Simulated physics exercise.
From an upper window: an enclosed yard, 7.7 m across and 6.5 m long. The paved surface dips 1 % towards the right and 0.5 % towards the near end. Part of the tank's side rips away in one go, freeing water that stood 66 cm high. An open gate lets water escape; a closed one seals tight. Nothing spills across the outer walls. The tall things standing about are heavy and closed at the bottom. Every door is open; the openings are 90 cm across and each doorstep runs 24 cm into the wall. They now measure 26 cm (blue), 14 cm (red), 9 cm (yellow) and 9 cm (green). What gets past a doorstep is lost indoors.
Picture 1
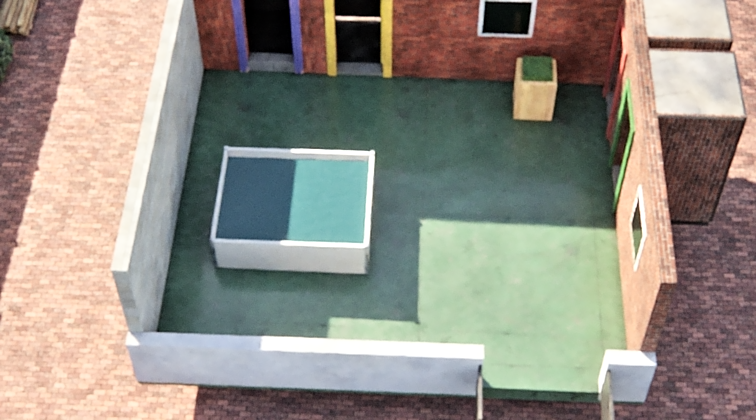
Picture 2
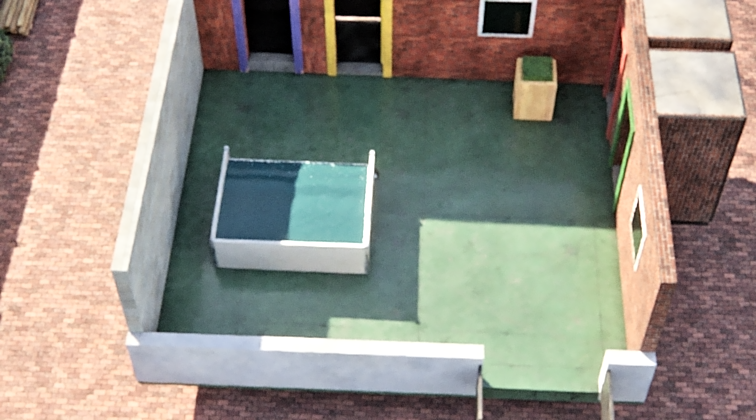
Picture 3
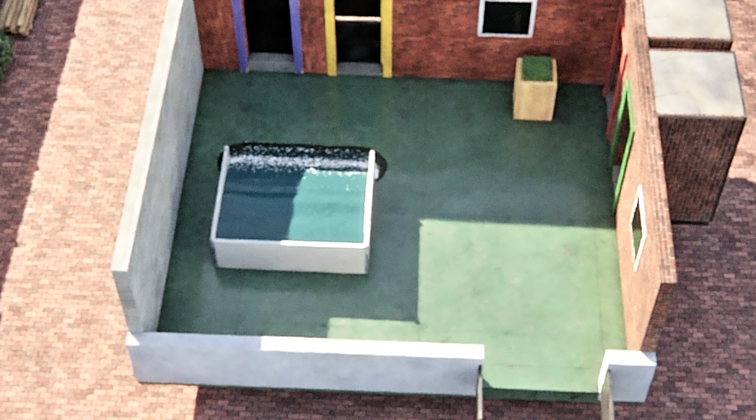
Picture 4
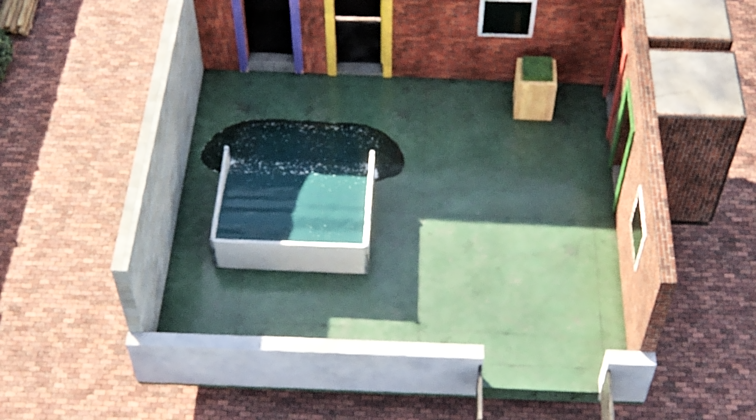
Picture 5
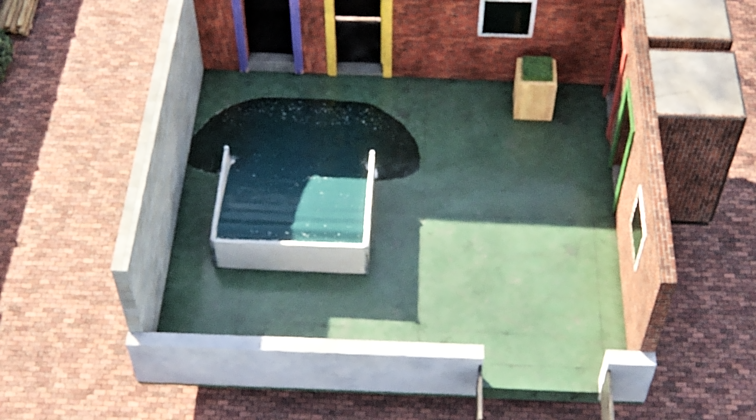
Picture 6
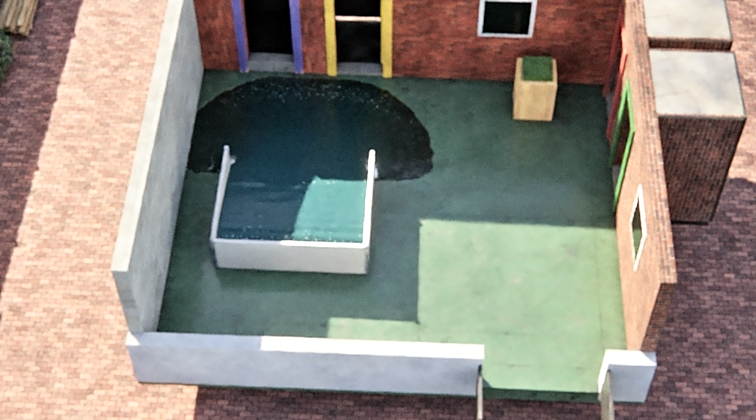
A walled yard with a green floor is seen from high above, brick paving outside it and a view that stays still. A white-sided tank of still water sits left of centre, with blue-framed and yellow-framed doorways in the brick wall behind and a planter box to their right. The tank's far side gives way, and water pours out, spreading backward and sideways in a widening dark, rounded sheet.
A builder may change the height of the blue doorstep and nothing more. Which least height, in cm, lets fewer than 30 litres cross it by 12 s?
About 30 cm.
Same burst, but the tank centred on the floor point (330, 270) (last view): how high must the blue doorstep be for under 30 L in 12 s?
Then roughly 20 cm.
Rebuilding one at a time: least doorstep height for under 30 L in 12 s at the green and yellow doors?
About 10.0 cm at green and 30 cm at yellow.
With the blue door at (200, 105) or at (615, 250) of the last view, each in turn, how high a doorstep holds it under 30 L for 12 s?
About 22 and 6.5 cm.
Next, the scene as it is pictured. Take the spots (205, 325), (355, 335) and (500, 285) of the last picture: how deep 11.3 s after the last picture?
Roughly 3, 2 and 6 cm, in turn.
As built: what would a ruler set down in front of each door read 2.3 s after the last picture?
In cm: Blue 28, red 5, yellow 24, green 0.
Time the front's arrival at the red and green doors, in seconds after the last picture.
Arrival: Red 2.2 s, green 3.2 s.
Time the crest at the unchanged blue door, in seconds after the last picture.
Around 1.0 s.
Then, 0.7 s after the last picture water covers 25 % of the floor, deepest (42 cm) near (297, 79); 36 cm at the blue door, 9 litres in over its 26 cm doorstep.
Then, 2.3 s after the last picture water covers 30 % of the floor, deepest (30 cm) near (504, 102); 28 cm at the blue door, 63 litres in over its 26 cm doorstep.
Then, 11.3 s after the last picture water covers 90 % of the floor, deepest (14 cm) near (622, 370); 4 cm at the blue door, 67 litres in over its 26 cm doorstep.
At the blue door as built, the water peaked near 37 cm, 1.1 s after the last picture.
Run again over the same 12 s with other heights there, 47 litres in over 28 cm, 16 litres over 32.5 cm. The limit of 30 litres is kept from about 30 cm up.
